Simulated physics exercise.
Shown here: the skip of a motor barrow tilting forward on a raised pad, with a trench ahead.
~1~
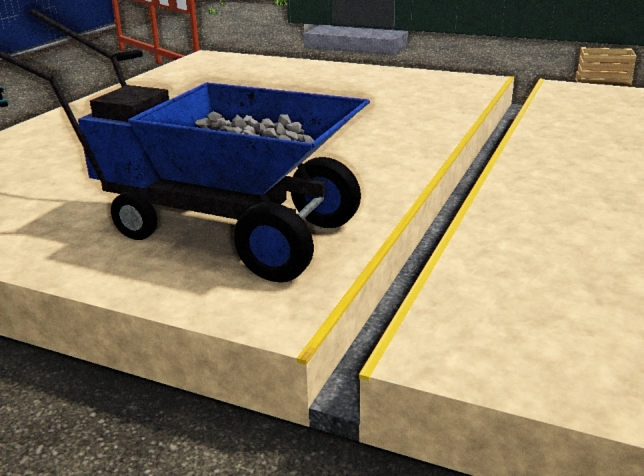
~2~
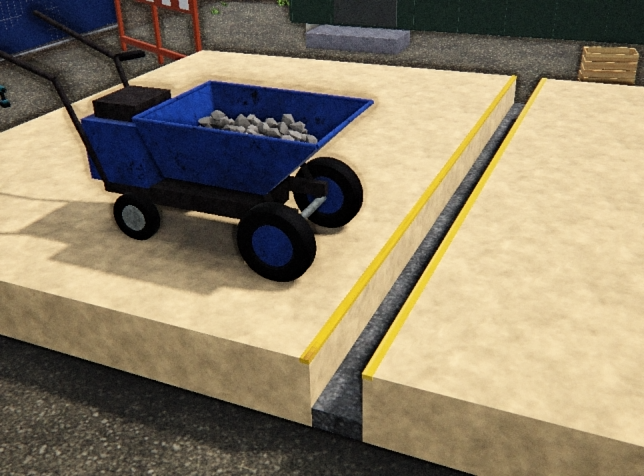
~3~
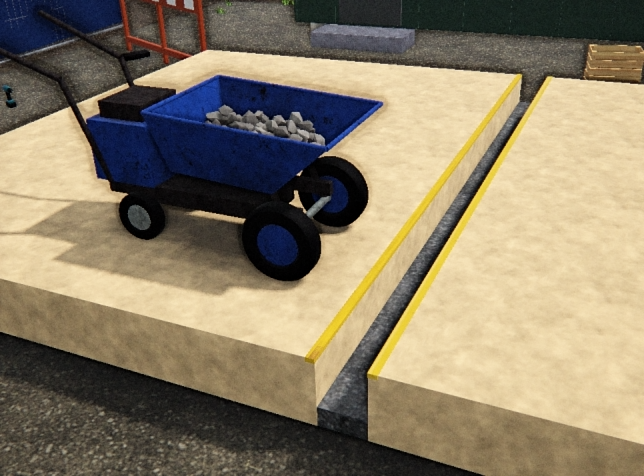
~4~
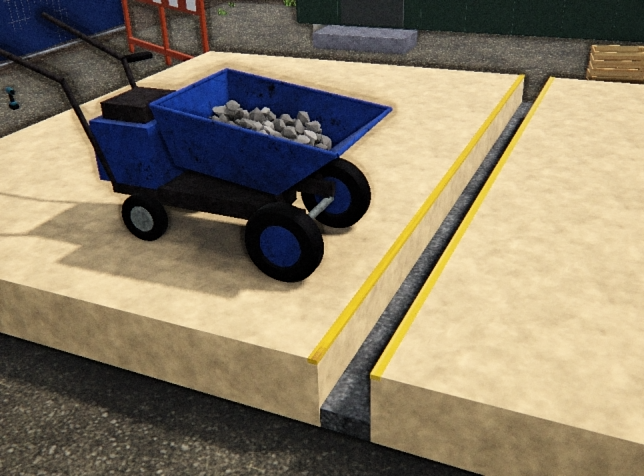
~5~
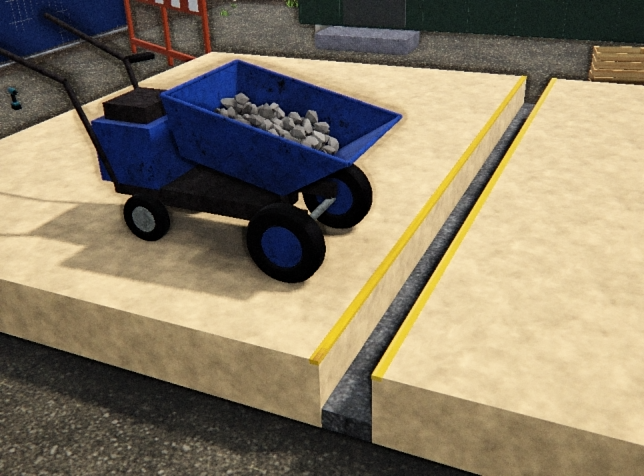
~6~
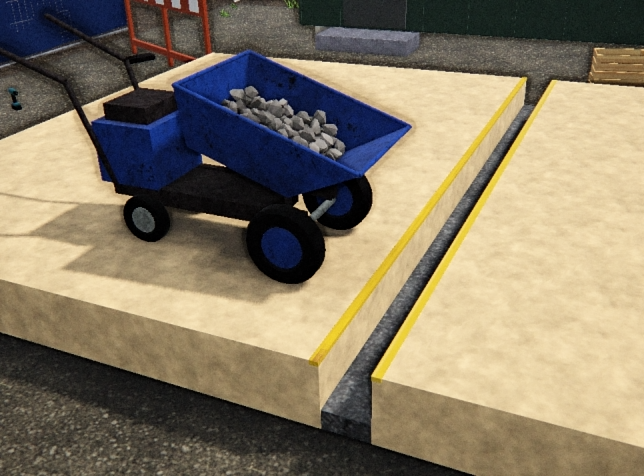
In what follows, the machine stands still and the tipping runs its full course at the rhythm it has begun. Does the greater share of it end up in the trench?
No - the trench will hold a lesser part of the load.
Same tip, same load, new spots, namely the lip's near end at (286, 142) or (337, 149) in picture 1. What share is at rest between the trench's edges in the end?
Roughly 80 per cent, and 0 per cent.
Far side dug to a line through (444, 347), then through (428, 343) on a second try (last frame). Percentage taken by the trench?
Estimated share: Try 1 approx. 100 in a hundred, try 2 approx. 80 in a hundred.
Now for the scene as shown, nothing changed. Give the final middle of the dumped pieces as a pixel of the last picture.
I'd mark it at roughly (461, 276).
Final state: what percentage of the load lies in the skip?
About 25 per cent.
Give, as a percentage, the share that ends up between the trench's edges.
Around 15 in every hundred pieces.
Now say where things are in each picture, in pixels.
Lip of the skip at (312, 146), level; top of the load at (249, 133), broken stones; first edge of the trench at (330, 321); far edge at (389, 335), the trench under half as wide as the skip, and about as deep as wide, in the first picture.
Lip of the skip at (316, 147), level; top of the load at (253, 132), in the second picture.
Lip of the skip at (326, 149), tipped barely; top of the load at (247, 132), in the third picture.
Lip of the skip at (337, 156), tipped a little; top of the load at (248, 125), in the fourth picture.
Lip of the skip at (348, 164), tipped a little; top of the load at (233, 125), in the fifth picture.
Lip of the skip at (359, 176), tipped clearly; top of the load at (241, 119); first edge of the trench at (341, 323); far edge at (401, 337), in the sixth picture.
Soon after the last picture, skip tipped steeply; all in the skip.
A little later, skip tipped steeply; about two thirds in the skip; a stray few in or heaped over the trench; about a quarter beyond it; a stray few falling.
Later still, skip tipped right over; about a quarter in the skip; a small part in or heaped over the trench; about two thirds beyond it.
At rest, skip tipped right over; about a quarter in the skip; a small part in or heaped over the trench; about two thirds beyond it.
